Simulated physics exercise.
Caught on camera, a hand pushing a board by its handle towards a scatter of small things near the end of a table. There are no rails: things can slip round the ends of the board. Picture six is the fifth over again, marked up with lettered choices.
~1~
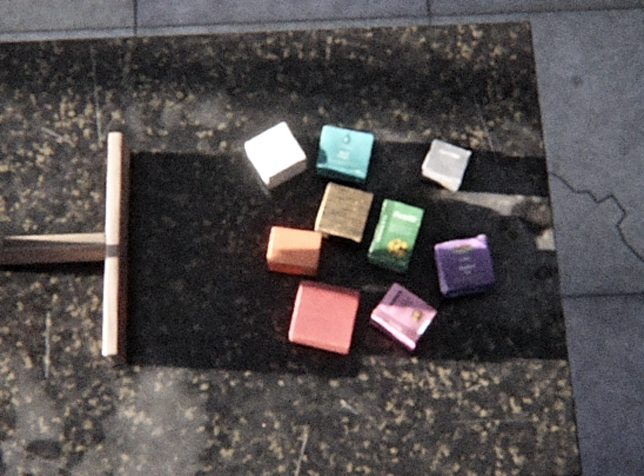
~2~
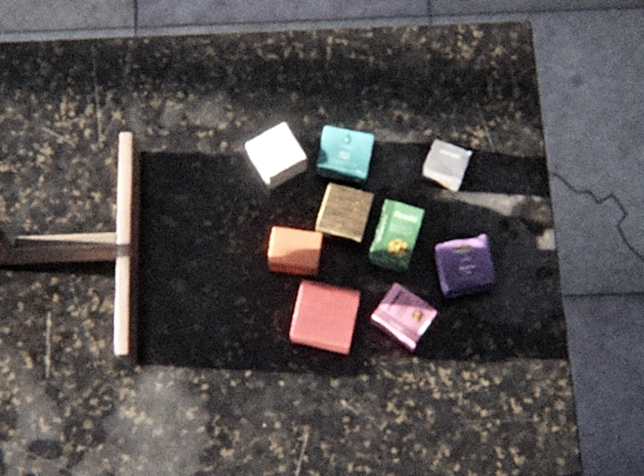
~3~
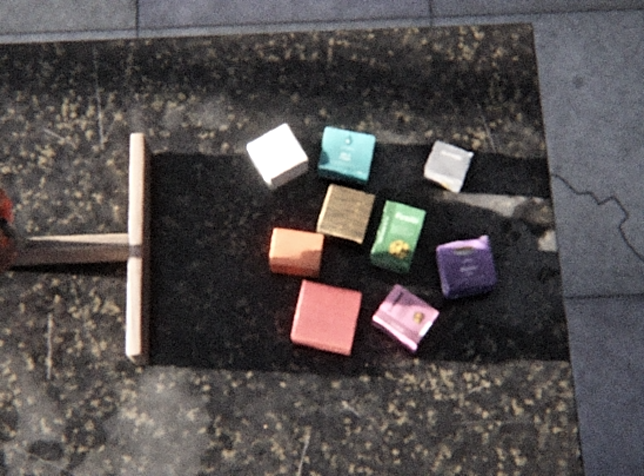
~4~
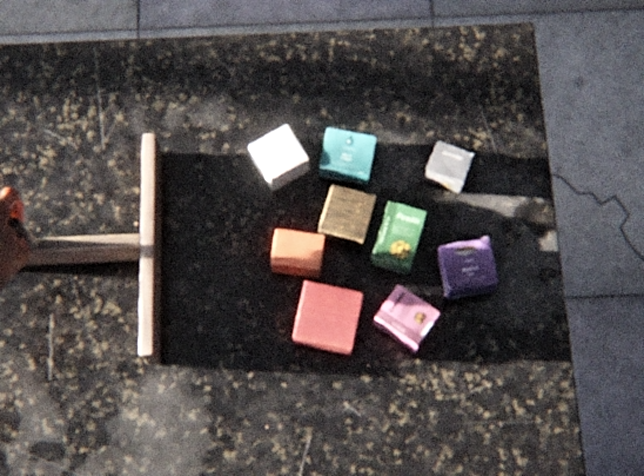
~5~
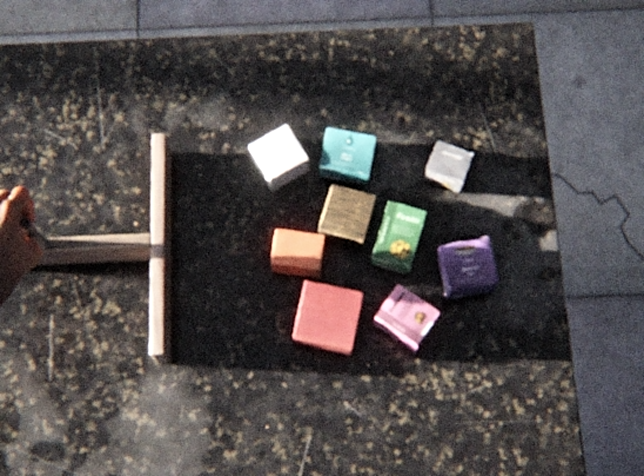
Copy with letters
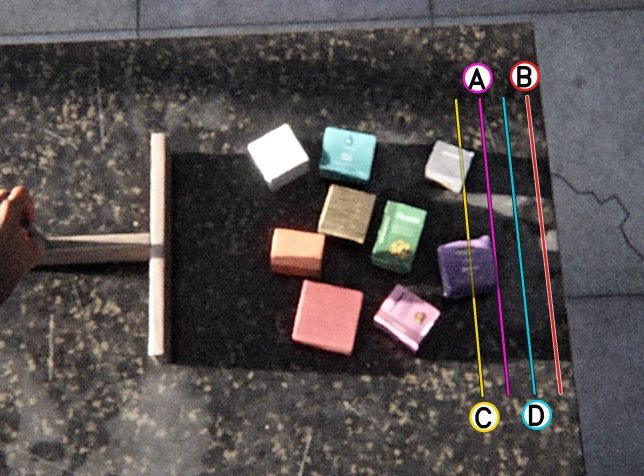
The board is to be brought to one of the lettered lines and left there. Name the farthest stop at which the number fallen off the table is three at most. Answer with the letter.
As far as mark C.
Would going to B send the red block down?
Yes.
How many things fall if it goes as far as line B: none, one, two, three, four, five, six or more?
By then, six or more.
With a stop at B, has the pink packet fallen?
Yes.
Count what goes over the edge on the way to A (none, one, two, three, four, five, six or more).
Five.
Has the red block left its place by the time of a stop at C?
Yes.
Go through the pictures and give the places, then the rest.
In the first frame, white block (276, 156); red block (325, 317); board (113, 240).
In the second frame, board (124, 239); purple packet (465, 268).
In the third frame, board (136, 240); pink packet (406, 319).
In the fourth frame, board (148, 240); turquoise packet (347, 157).
In the fifth frame, board (158, 240); white block (279, 158); red block (328, 318); orange block (298, 254).
On the copy, A at (493, 240); B at (543, 238); C at (469, 241); D at (518, 239).
On C. First, board (270, 235); turquoise packet (353, 159); white block (302, 164).
Then, board (383, 231); purple packet (519, 273); grey box (499, 158).
Finally, board (468, 227); grey box over the edge; purple packet over the edge; three fallen.
By contrast, A drops five; B drops nine; D drops six.
